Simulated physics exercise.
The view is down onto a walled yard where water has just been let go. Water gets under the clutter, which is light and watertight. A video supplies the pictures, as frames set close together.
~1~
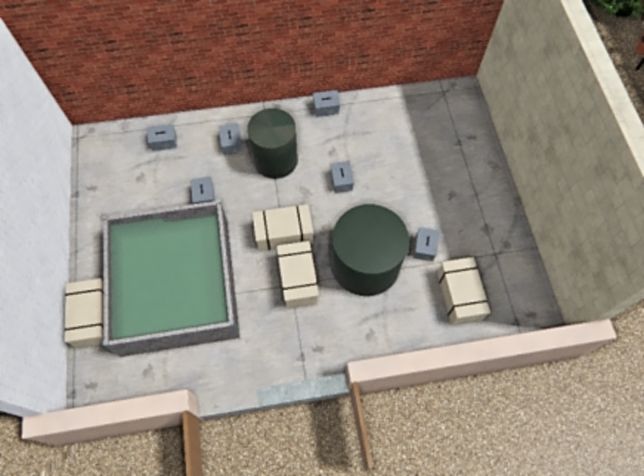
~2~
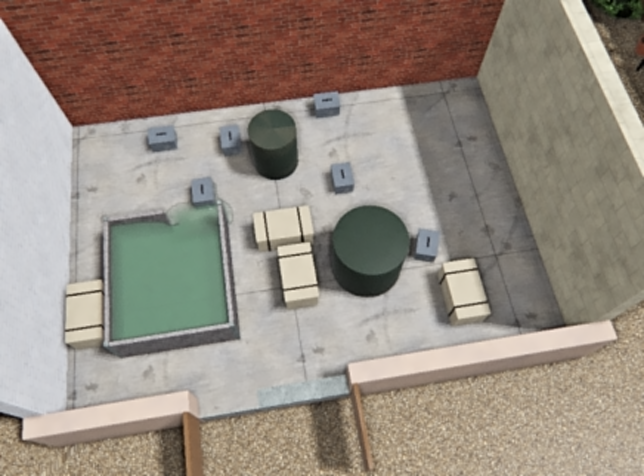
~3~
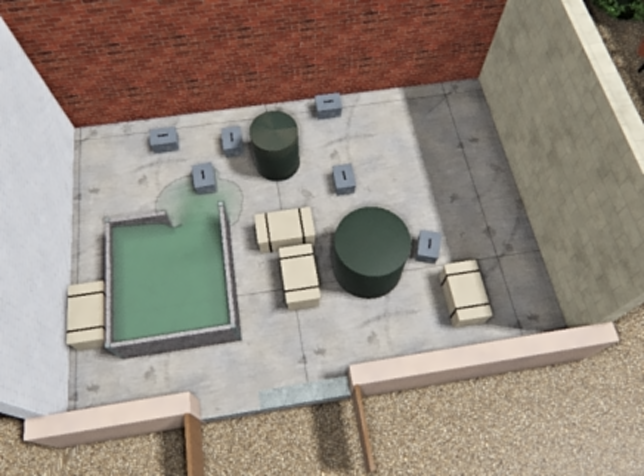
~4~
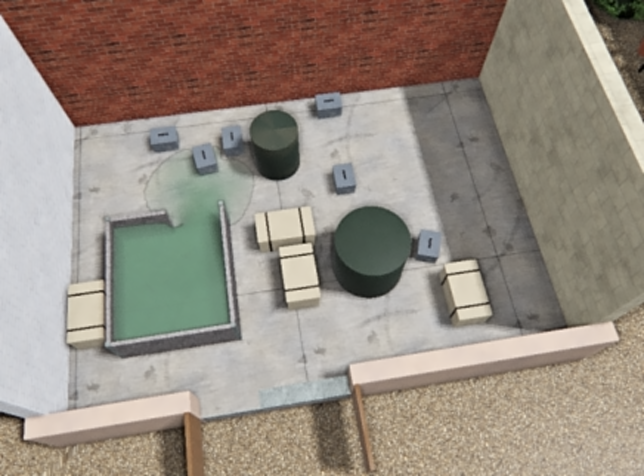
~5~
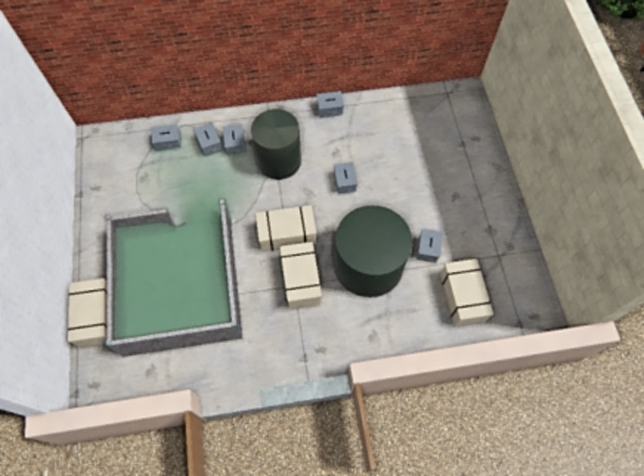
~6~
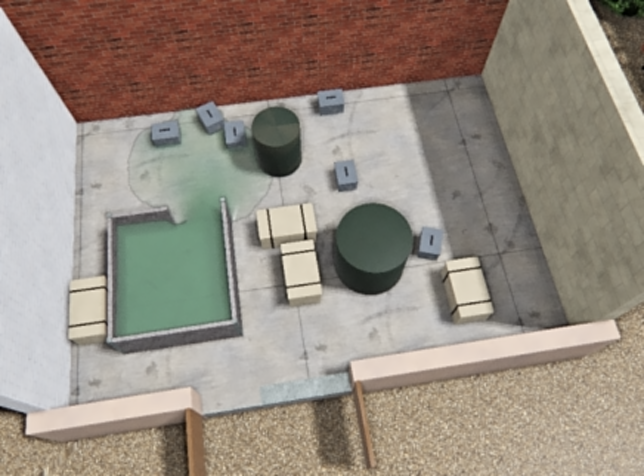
Green water spreads from a gap in the pool, and one grey tote slides away.
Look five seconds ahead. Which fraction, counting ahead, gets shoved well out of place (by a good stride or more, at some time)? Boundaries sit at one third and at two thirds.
The result is a share of a third to two thirds.
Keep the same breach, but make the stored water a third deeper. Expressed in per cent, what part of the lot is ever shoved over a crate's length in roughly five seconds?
Roughly 60 per cent of them.
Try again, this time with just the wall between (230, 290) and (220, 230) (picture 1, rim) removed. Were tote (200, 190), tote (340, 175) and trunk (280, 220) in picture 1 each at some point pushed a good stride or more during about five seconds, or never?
Falls short, travels that far, travels that far.
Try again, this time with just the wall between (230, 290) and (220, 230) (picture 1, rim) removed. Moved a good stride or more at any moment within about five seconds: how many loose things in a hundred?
Roughly 40 in a hundred.
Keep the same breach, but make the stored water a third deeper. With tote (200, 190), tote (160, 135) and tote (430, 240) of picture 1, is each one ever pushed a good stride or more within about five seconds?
Answers in the order asked: Went past the threshold, went past the threshold, stayed within the threshold.
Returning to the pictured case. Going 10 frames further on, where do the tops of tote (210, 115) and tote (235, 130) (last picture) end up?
Near pixel (233, 97) and pixel (331, 135).
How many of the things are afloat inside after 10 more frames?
Total: 2.
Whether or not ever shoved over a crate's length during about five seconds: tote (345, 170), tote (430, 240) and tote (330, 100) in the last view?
Taking them in turn, the first stayed within range, the second stayed within range, and the third traveled far.
A moment on, 2 of 10 are well off their spots; 3 afloat.
Next, 4 of 10 are well off their spots; 2 afloat.
Later, 4 of 10 are well off their spots; 2 afloat.
In the end, 4 of 10 are well off their spots, and 4 have been at some point; 4 afloat.
